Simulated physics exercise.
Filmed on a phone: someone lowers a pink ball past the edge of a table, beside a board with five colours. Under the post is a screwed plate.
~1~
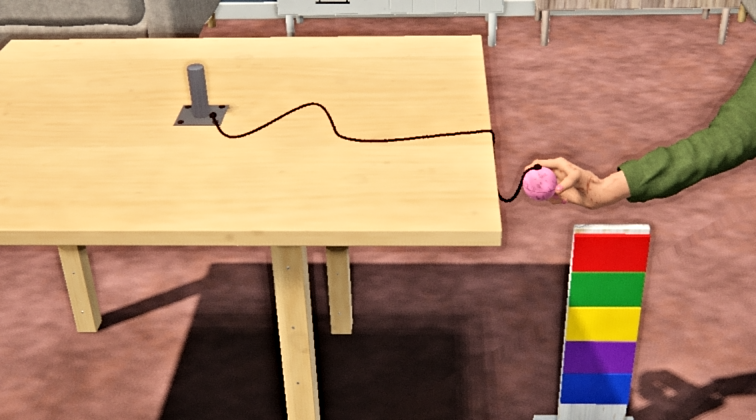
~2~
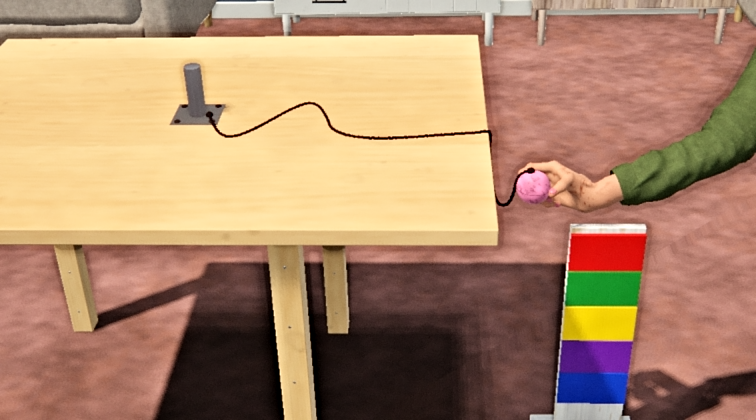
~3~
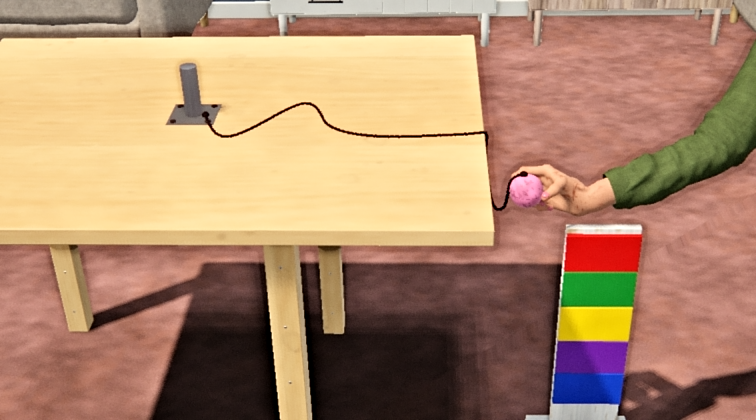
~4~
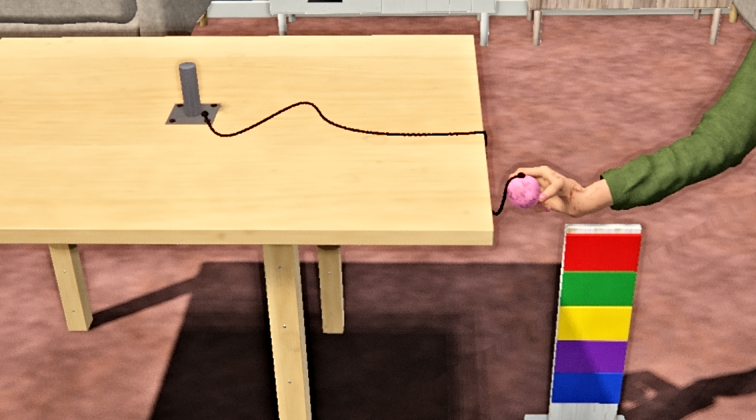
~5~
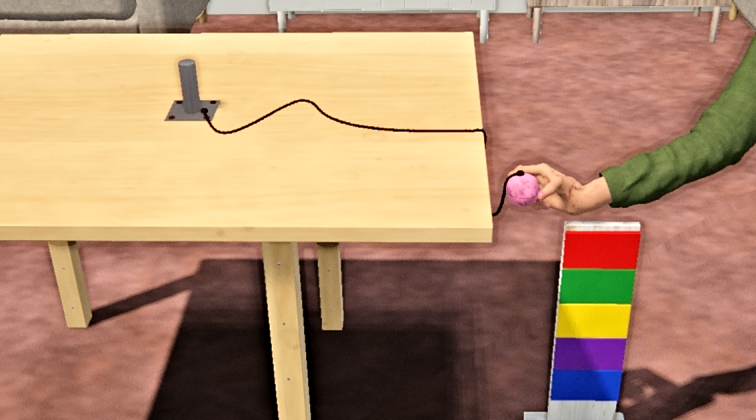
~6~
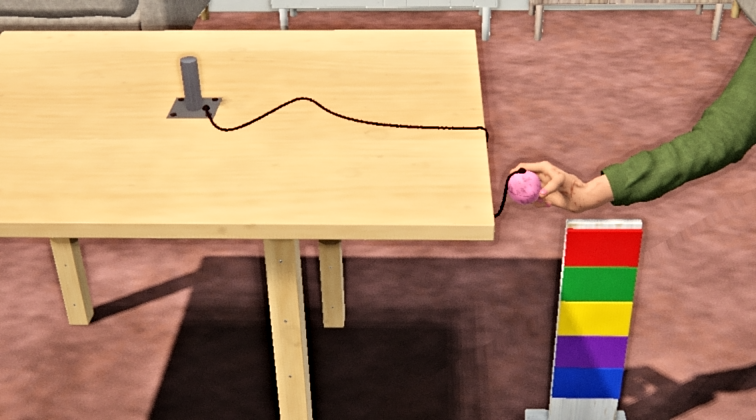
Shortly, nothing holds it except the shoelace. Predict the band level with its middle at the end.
Prediction: Purple.
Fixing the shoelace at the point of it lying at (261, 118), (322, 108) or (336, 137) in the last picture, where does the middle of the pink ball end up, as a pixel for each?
First try (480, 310), second try (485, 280), third try (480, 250).
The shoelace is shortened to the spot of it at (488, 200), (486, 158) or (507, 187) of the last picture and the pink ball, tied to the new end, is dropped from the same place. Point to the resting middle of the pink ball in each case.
Try by try, around (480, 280), (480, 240) and (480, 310).
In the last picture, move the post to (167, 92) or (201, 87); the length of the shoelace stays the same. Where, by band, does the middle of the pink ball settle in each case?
Result 1: Yellow. Result 2: Purple.
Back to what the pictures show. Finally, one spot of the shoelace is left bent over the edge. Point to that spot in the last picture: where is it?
You'd find it at roughly (397, 126).
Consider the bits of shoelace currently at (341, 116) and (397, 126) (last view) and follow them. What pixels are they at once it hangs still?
Around (423, 120); the other one around (483, 127).
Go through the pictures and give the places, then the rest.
The first frame shows pink ball (540, 184); red (611, 255); green (607, 291); yellow (603, 325); purple (599, 358); blue (596, 390).
The second frame shows pink ball (534, 187); shoelace through (223, 135) (295, 108) (338, 132) (431, 136) (490, 171).
The third frame shows pink ball (527, 191).
The fourth frame shows pink ball (524, 192); shoelace through (218, 135) (290, 107) (346, 128) (440, 135) (486, 182).
The fifth frame shows pink ball (523, 190).
The sixth frame shows pink ball (525, 188); shoelace through (220, 129) (292, 102) (358, 121) (453, 128) (487, 190).
Soon after, ball near (503, 337); level with purple.
Then, ball near (455, 327); level with purple.
Further on, ball near (489, 343); level with purple.
At rest, ball near (474, 340); level with purple. The purple one.
